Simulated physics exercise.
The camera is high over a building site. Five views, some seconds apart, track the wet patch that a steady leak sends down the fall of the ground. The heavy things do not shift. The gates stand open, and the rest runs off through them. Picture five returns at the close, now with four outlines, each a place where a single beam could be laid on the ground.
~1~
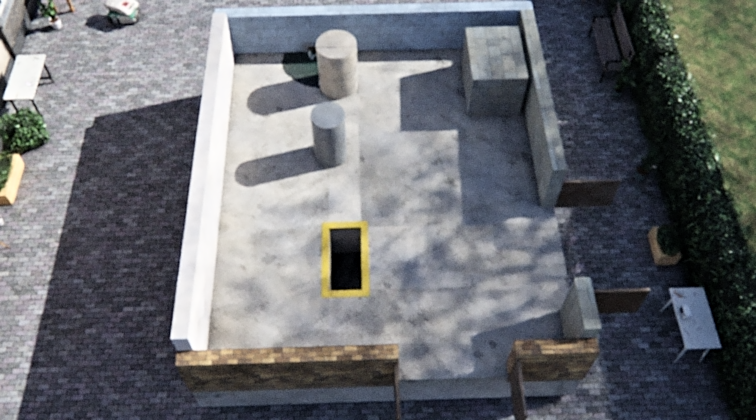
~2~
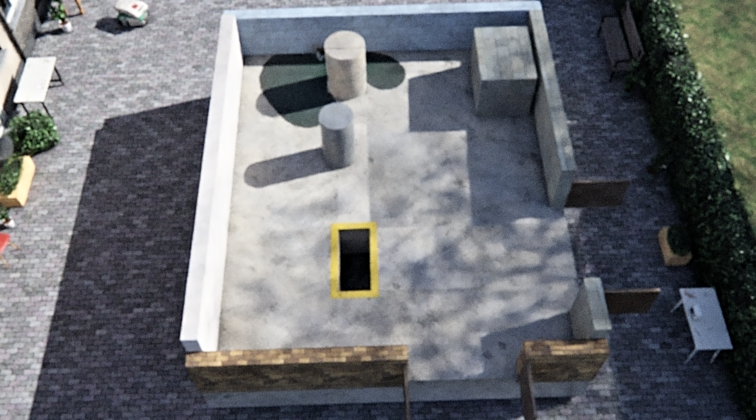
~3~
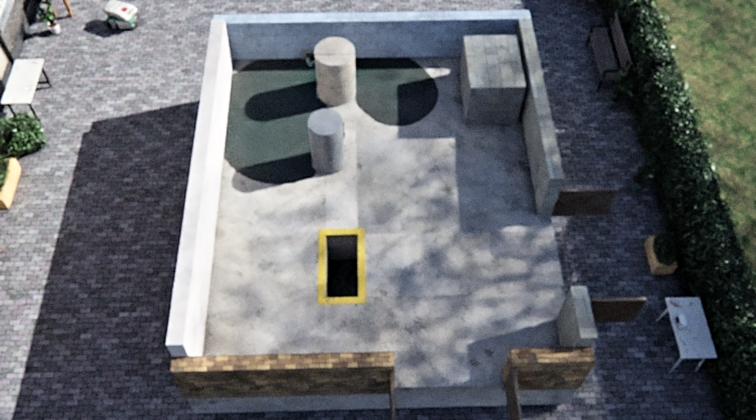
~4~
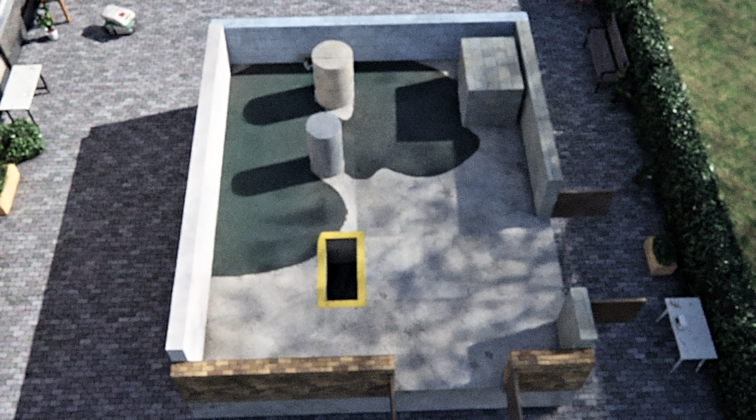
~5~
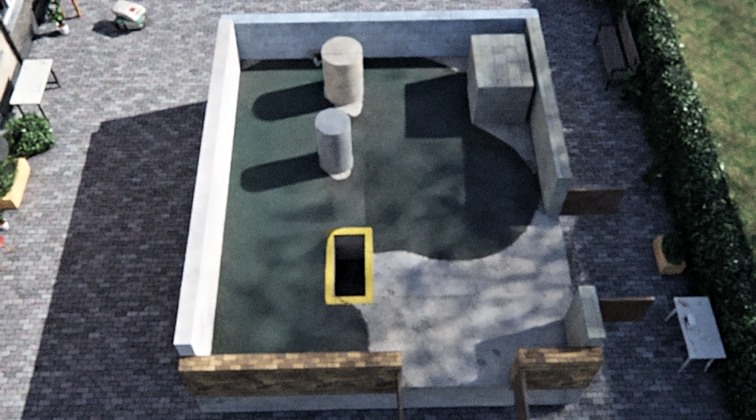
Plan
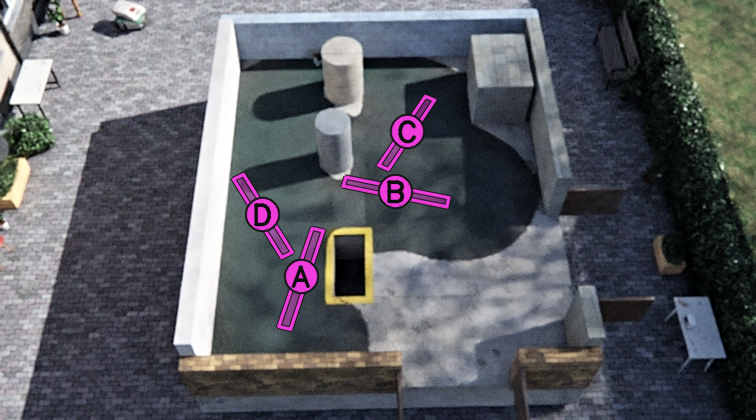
Dark green water spread from the back left of a walled concrete yard, flowing around two round pillars and a square block, then crept toward the front and reached the yellow-edged drain.
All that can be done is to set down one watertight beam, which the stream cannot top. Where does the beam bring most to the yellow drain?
D beats the others.
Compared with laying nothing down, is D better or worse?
It is better.
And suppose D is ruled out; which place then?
C it is.
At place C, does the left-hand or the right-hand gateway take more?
The left one.
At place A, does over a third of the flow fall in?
No, it does not.
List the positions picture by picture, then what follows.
In the first picture, outfall at (319, 48); yellow drain at (345, 258); open gate at (550, 257); open gate at (452, 364); 2 % of the ground under water, visible out to (285, 68); yellow drain still dry.
In the second picture, 9 % of the ground under water, visible out to (304, 121); yellow drain still dry.
In the third picture, 21 % of the ground under water, visible out to (288, 181); yellow drain still dry.
In the fourth picture, 39 % of the ground under water, visible out to (223, 268); yellow drain still dry.
In the fifth picture, 66 % of the ground under water, visible out to (217, 332); yellow drain taking water.
In magenta, A from (284, 327) to (317, 229); B from (344, 181) to (447, 202); C from (383, 167) to (429, 98); D from (238, 176) to (287, 254).
Choosing A, about 13 % of the stream goes into the yellow drain, about 86 % out by the gates.
Choosing B, about 17 % of the stream goes into the yellow drain, about 83 % out by the gates.
Choosing C, about 27 % of the stream goes into the yellow drain, about 73 % out by the gates.
Choosing D, about 42 % of the stream goes into the yellow drain, about 58 % out by the gates.
